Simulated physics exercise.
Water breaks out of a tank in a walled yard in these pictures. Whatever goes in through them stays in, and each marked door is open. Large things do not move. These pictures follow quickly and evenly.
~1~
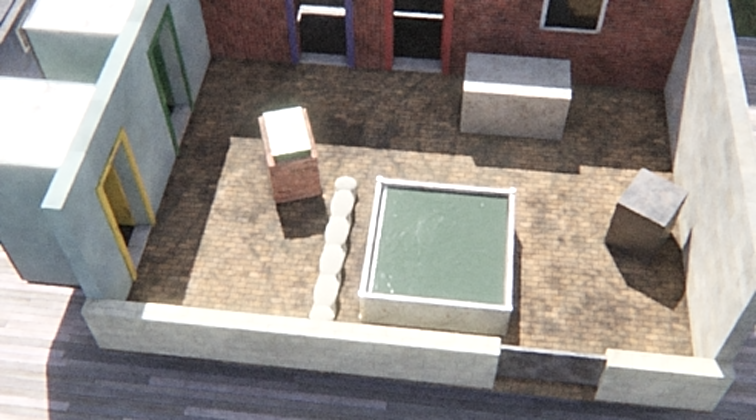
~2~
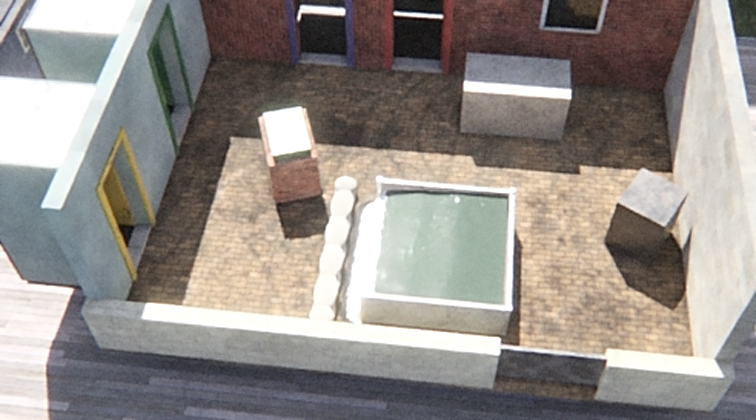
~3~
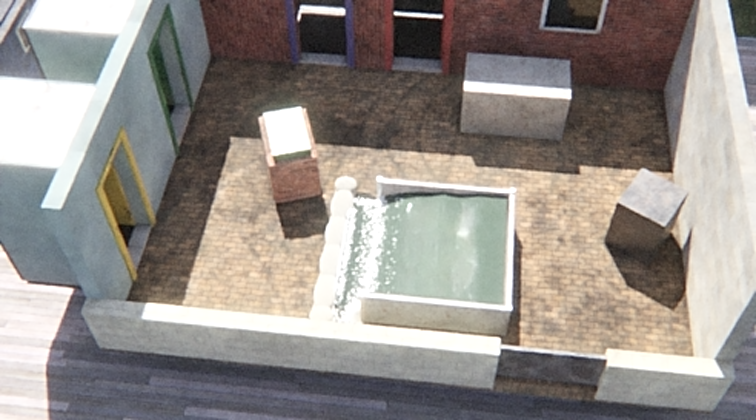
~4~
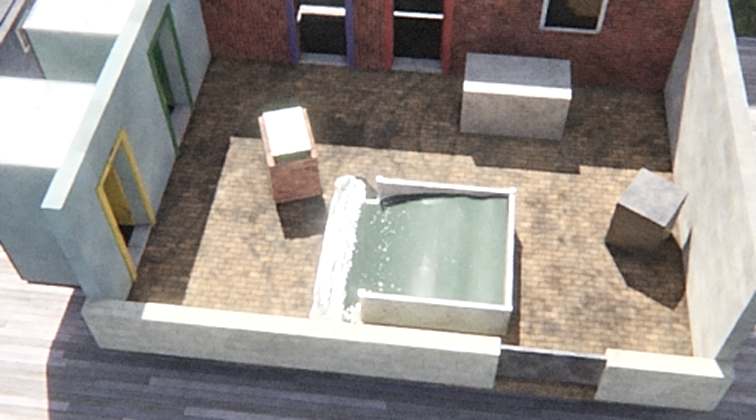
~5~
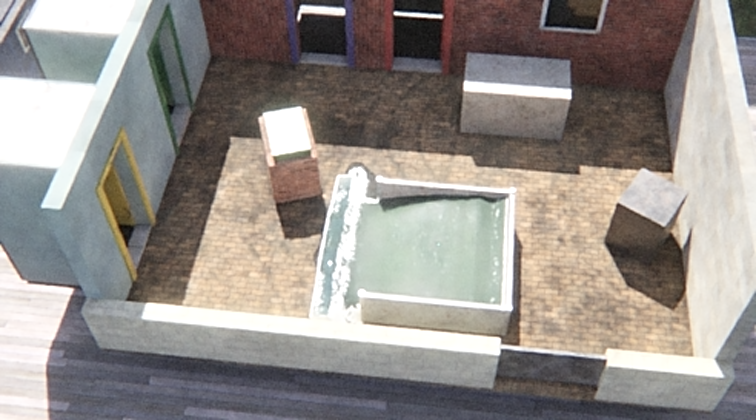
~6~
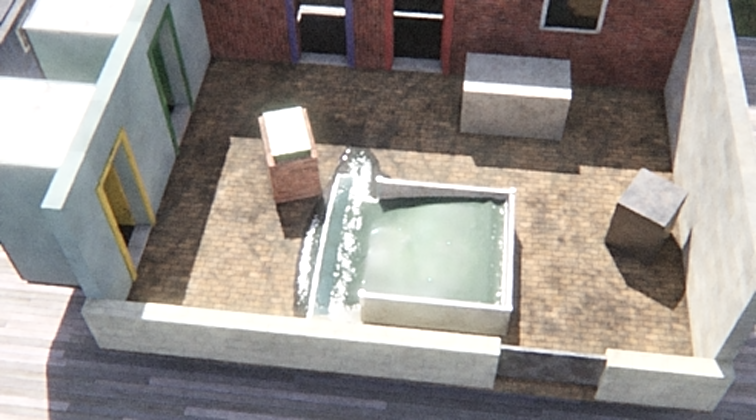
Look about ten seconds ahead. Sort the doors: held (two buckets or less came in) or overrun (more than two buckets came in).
Sorted: Red door held, blue door overrun, green door held, yellow door overrun.
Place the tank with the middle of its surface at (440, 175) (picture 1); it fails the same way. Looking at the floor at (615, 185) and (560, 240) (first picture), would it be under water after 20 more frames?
In order: Not reached and not reached.
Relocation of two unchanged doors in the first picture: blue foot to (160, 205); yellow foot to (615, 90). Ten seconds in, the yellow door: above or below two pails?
Result - yellow: Remains below the limit.
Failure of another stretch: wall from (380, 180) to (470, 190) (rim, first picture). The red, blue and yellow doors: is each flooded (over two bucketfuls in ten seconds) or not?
Going through them, the red one clears the cutoff, the blue one clears the cutoff, the yellow one falls below the cutoff.
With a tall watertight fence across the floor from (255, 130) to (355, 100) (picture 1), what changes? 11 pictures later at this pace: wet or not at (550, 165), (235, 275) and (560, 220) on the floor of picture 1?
As listed: Free of water, awash, no water.
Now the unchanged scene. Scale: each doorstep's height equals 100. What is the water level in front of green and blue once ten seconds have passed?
Respectively about 40 and 150 per cent.
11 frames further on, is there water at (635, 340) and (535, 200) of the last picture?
So I'd put them as unwetted and unwetted.
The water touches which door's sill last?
I'd go with the green door.
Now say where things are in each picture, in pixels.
The first picture shows the open tank at (440, 244) is whole and still.
In the second picture, water pours out at (374, 254) and has run to (358, 324).
In the third picture, water pours out at (374, 255) and has run to a hidden place.
In the fourth picture, the front is at a hidden place, out from the gap at (374, 256).
In the fifth picture, water pours out at (374, 256) and has run to (357, 167).
In the sixth picture, the front is at (356, 151), out from the gap at (374, 255).
A moment on, water covers 30 % of the floor; the red door not reached, the blue door not reached, the green door not reached, the yellow door not reached.
Next, water covers 50 % of the floor; the red door wet at the sill, nothing in, the blue door wet at the sill, nothing in, the green door not reached, the yellow door under two buckets in.
Then, water covers 55 % of the floor; the red door under two buckets in, the blue door over two buckets in, the green door wet at the sill, nothing in, the yellow door over two buckets in.
Later, water covers 75 % of the floor; the red door under two buckets in, the blue door over two buckets in, the green door wet at the sill, nothing in, the yellow door far over two buckets in.
In the end, water covers 95 % of the floor; the red door under two buckets in, the blue door over two buckets in, the green door wet at the sill, nothing in, the yellow door far over two buckets in.
